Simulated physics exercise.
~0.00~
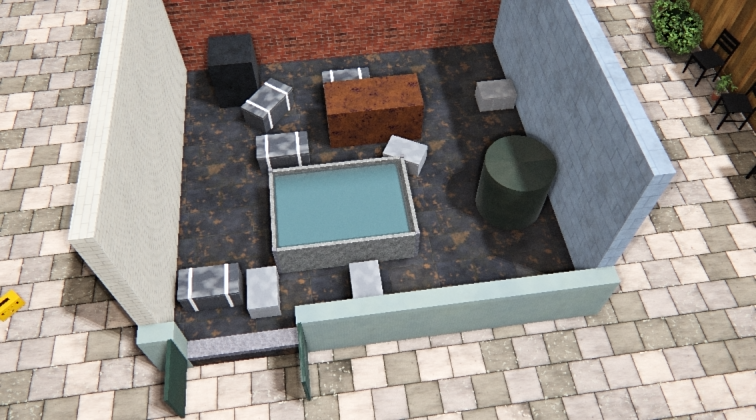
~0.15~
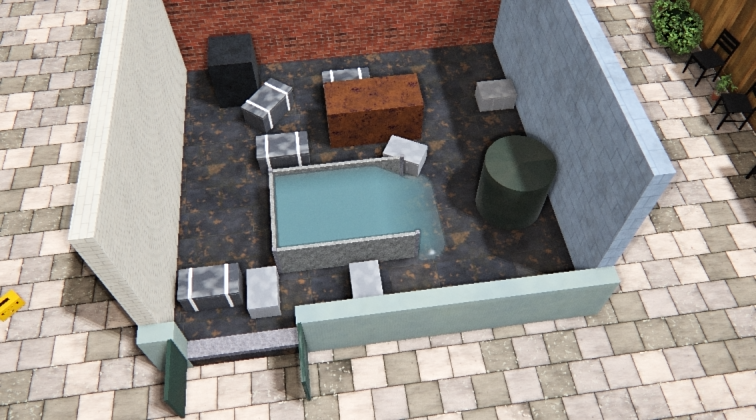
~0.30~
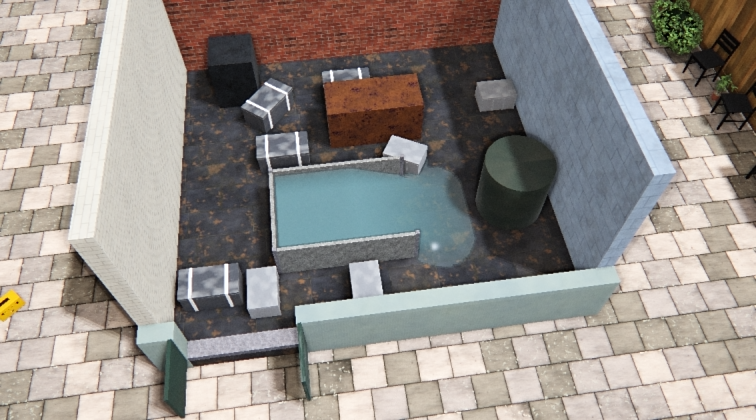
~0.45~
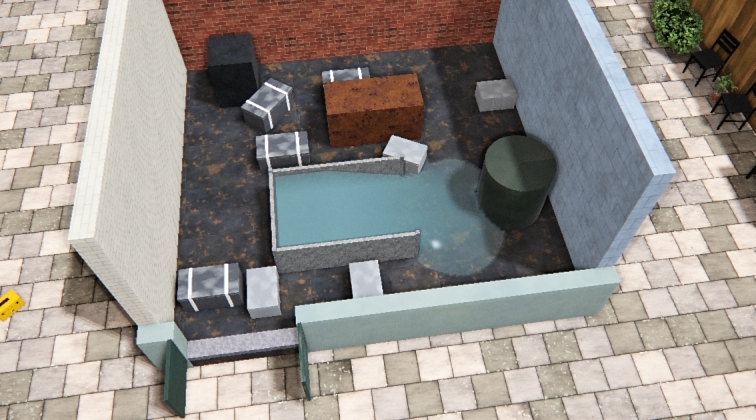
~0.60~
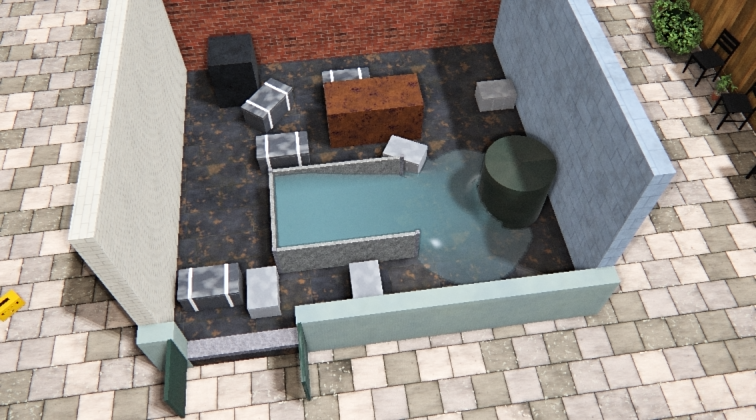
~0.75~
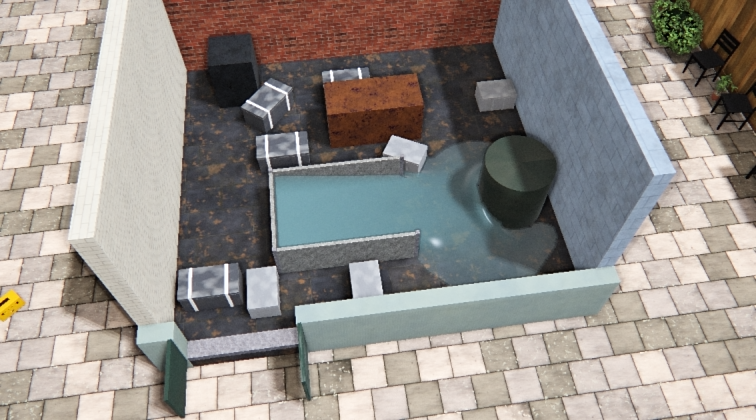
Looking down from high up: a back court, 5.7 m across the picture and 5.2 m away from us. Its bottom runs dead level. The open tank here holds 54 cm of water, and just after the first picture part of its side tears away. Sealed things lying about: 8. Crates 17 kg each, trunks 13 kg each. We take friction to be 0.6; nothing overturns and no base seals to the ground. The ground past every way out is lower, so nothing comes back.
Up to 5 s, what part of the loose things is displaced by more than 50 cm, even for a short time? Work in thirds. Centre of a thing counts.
The share is less than one third.
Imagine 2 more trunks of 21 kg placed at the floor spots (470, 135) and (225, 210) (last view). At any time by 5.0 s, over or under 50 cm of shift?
One by one I'd say farther than that and not that far.
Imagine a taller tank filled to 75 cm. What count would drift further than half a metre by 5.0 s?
The count would be 3.
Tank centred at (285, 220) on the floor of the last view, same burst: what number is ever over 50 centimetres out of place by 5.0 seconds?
So the tally would be 2.
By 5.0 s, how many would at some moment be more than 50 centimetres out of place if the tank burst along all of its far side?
Then it comes to 4 of them.
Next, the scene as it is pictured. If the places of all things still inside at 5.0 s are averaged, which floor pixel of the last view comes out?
Around (301, 181).
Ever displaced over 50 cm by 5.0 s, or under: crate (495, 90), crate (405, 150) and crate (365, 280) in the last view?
Well, in that order it's topping it, not reaching it, topping it.
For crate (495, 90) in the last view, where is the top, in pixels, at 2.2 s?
It would be close to (470, 54) by then.
After 1.1 s 0 of 8 are over 50 cm from their spots; 0 afloat.
After 2.2 s 1 of 8 are over 50 cm from their spots; 0 afloat.
After 3.5 s 1 of 8 are over 50 cm from their spots; 1 afloat.
After 5.0 s 2 of 8 are over 50 cm from their spots, and 2 have been at some point; 1 afloat.
